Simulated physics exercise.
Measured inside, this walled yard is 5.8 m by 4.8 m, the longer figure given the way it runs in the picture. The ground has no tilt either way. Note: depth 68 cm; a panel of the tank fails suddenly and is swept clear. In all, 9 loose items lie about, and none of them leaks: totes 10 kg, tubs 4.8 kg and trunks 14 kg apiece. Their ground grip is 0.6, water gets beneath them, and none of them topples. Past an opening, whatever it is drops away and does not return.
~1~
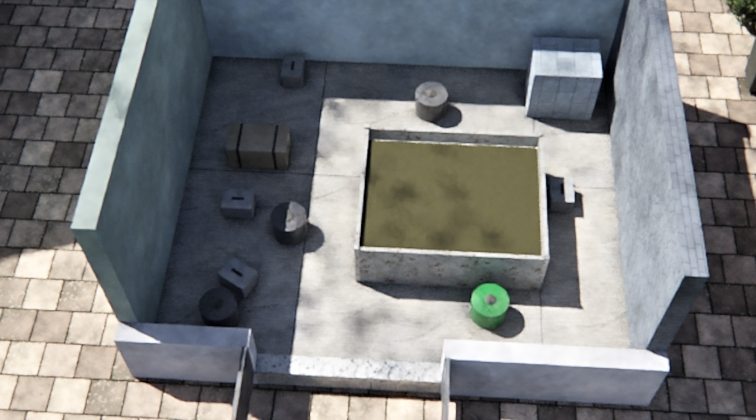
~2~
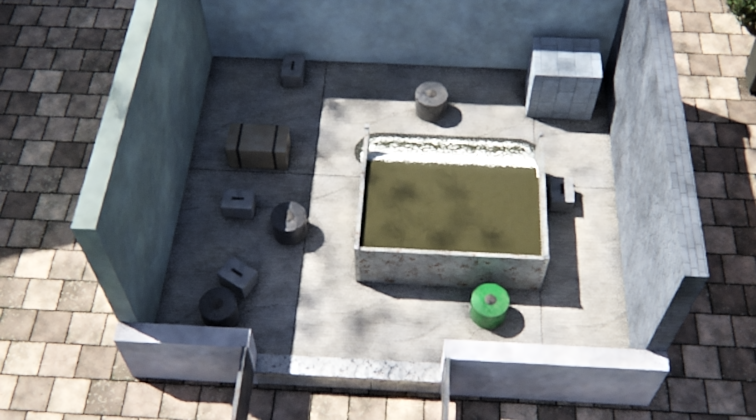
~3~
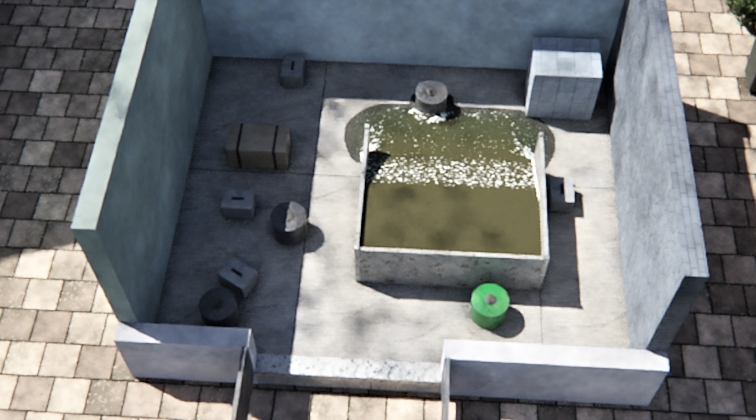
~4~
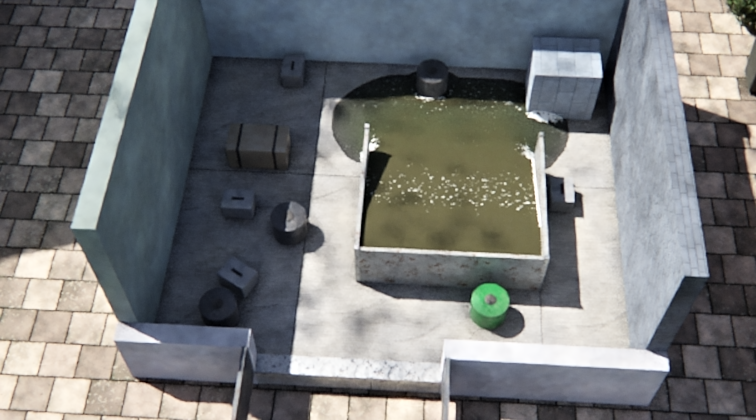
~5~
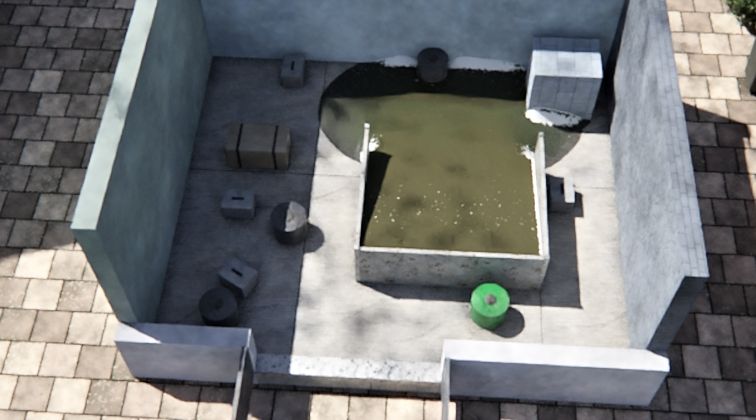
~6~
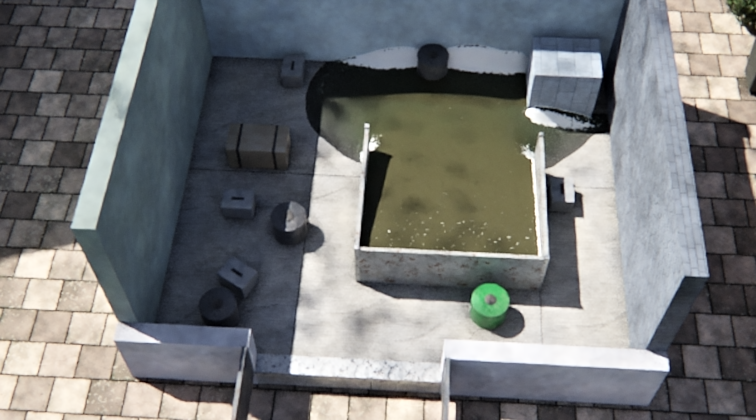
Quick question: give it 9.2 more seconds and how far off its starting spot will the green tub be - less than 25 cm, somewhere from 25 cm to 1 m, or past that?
It will be past 1 m off.
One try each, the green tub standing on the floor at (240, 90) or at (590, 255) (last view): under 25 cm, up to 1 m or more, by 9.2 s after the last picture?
First it is swept away, then it is swept away.
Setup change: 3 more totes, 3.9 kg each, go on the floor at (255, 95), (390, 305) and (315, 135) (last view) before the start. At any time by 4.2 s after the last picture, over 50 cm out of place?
Taking them in the order given: Exceeds it, falls short and exceeds it.
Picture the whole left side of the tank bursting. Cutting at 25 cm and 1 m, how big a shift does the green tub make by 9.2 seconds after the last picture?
Result: Green tub displaced a little.
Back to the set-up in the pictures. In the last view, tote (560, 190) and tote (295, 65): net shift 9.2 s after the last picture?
Taking them in order, 50 cm and gone out.
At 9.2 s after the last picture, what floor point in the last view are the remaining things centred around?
The centre is close to (405, 213).
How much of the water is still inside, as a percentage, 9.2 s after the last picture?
Around 82 % of the water.
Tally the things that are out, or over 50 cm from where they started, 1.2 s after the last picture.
Tally at that time: 2.
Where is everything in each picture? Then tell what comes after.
In the first picture, the green tub at (490, 300), on the bottom; water covers 3.9 m2; 0 of 9 have shifted.
In the second picture, the green tub at (490, 300) rests on the ground; 5.1 m2 under water; 0 of 9 have shifted.
In the third picture, the green tub at (490, 300), on the bottom; water covers 6.5 m2; 0 of 9 have shifted.
In the fourth picture, the green tub at (490, 300), on the bottom; water covers 8.3 m2; 1 of 9 have shifted.
In the fifth picture, the green tub at (490, 300) rests on the ground; 9.5 m2 under water; 1 of 9 have shifted.
In the sixth picture, the green tub at (490, 300) rests on the ground; 10.0 m2 under water; 1 of 9 have shifted.
Then, 1.2 s after the last picture the green tub is near (490, 300), 0.0 m from its start, aground; 0 of 9 are out; 1 afloat.
Then, 3.8 s after the last picture the green tub is near (486, 290), 0.1 m from its start, aground; 0 of 9 are out; 3 afloat.
Then, 6.2 s after the last picture the green tub is near (421, 305), 0.8 m from its start, afloat; 2 of 9 are out; 6 afloat.
Then, 9.2 s after the last picture the green tub has gone out; 6 of 9 are out; 2 afloat.
